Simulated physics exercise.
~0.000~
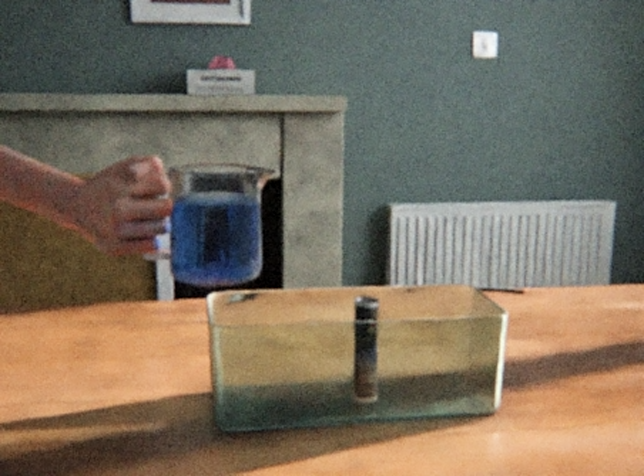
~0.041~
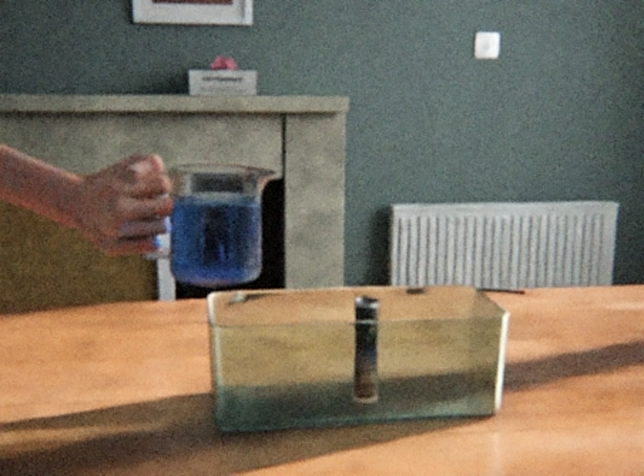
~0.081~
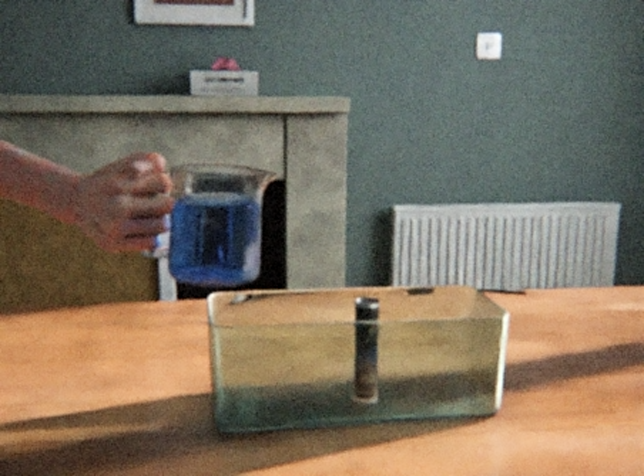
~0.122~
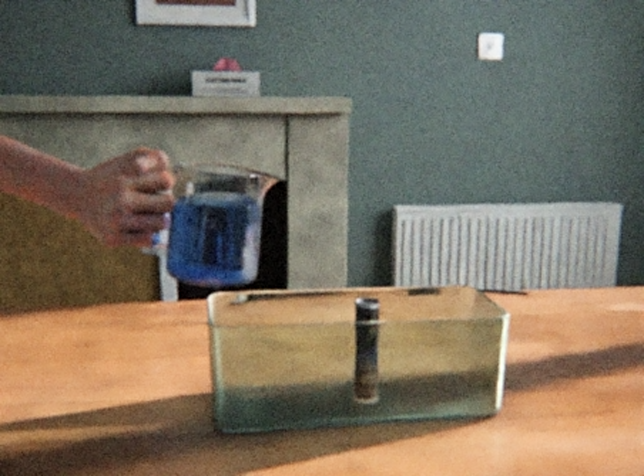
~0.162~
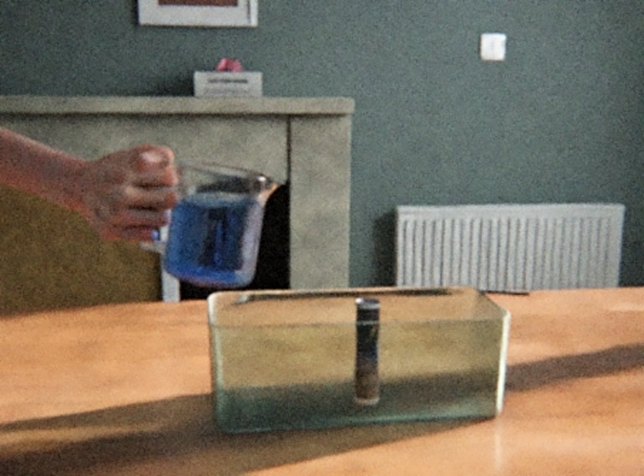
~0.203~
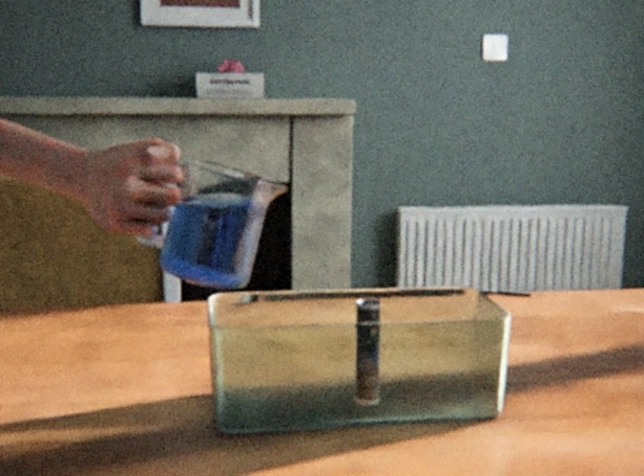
We see a hand holding a glass jug of blue liquid above a wooden table, left of a dark upright cylinder in a long clear basin; the hand holds the jug nearly level, then slowly tilts it to the right.
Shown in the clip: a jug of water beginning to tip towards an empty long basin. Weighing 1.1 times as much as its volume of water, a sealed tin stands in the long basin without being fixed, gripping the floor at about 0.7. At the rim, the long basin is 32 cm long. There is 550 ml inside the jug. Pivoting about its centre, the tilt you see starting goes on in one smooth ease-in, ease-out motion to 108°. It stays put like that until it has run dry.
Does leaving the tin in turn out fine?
Yes.
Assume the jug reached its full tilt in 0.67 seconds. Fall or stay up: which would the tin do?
The tin stays on its base.
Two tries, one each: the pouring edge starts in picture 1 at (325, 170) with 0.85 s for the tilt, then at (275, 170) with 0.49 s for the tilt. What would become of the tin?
In the first try it comes down; in the second it remains standing.
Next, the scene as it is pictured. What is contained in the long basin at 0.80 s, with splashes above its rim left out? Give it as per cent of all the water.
Near 60 in a hundred.
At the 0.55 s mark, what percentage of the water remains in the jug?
I reckon about 84 in a hundred is still held.
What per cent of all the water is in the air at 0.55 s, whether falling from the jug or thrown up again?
Around 12 in a hundred.
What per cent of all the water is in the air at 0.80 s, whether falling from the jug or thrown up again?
Close to 12 %.
Then, 0.55 s in, the tilt is 78° and 84 per cent is still to pour; the tin stands where it began.
Then, 0.80 s in, the tilt is 107° and 26 per cent is still to pour; the tin stands where it began.
Then, 1.06 s in, the tilt is 108° and 3 per cent is still to pour; the tin stands where it began.
Then, 1.35 s in, the tilt is 108° and 0 per cent is still to pour; the tin stands where it began.
Finally, the tin stands where it began.
